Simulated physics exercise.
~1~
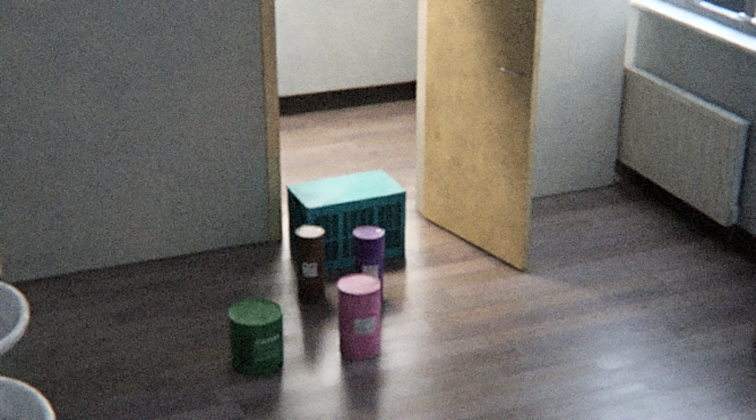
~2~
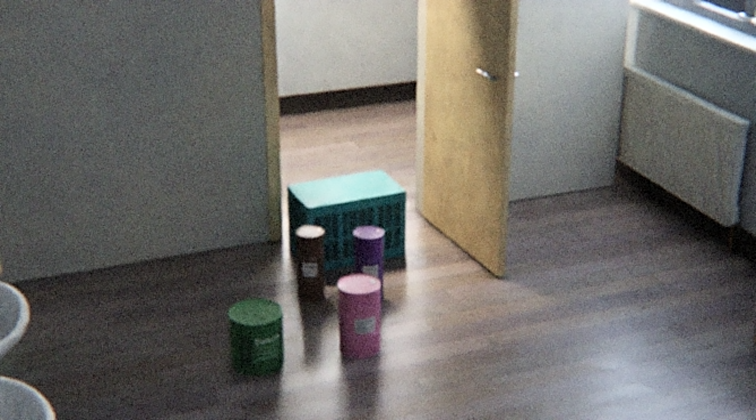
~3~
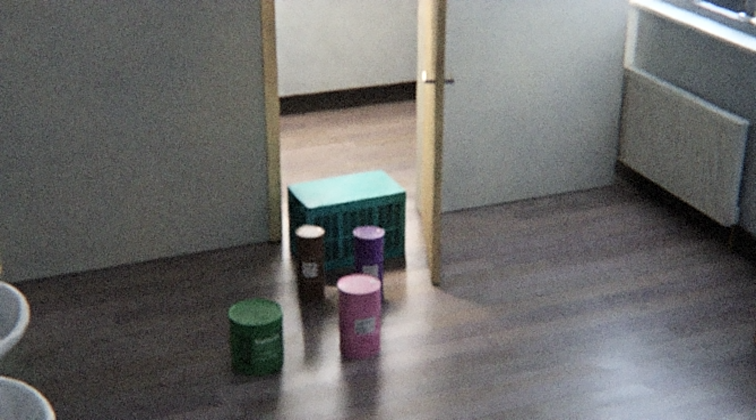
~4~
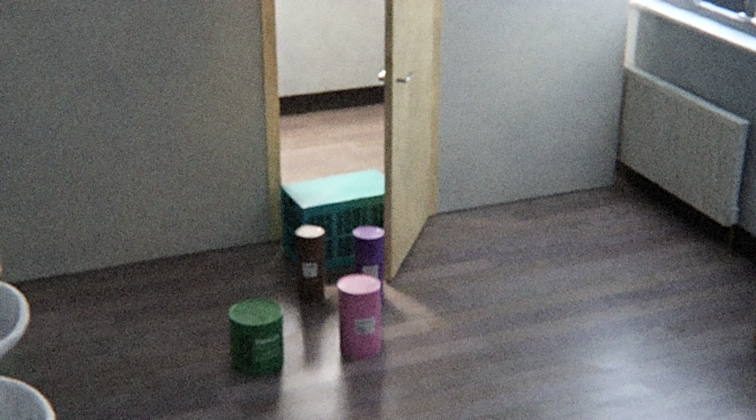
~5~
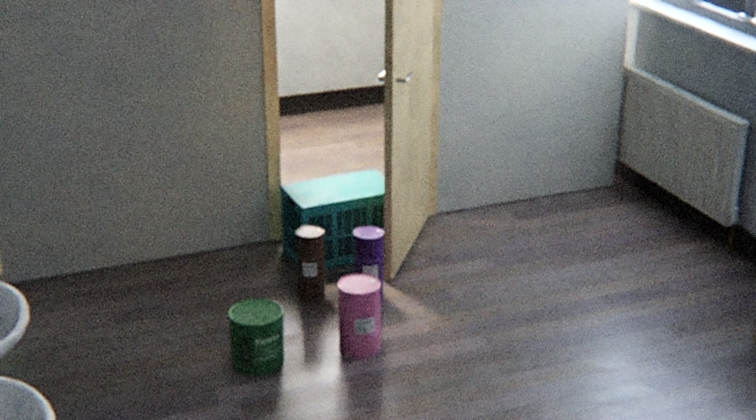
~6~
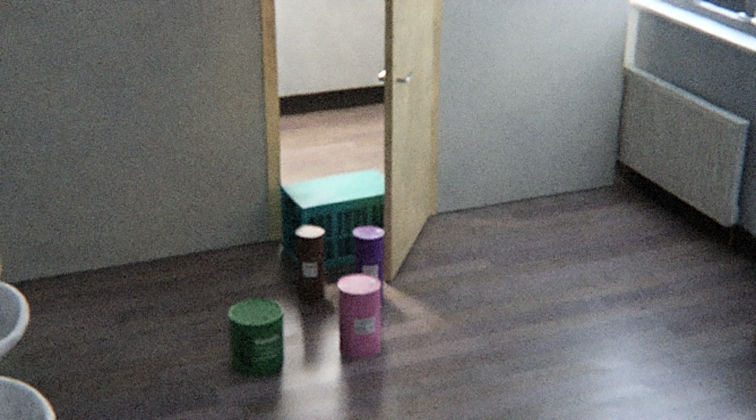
In a doorway, a wooden door swings partway closed beside a teal crate and stops, still open.
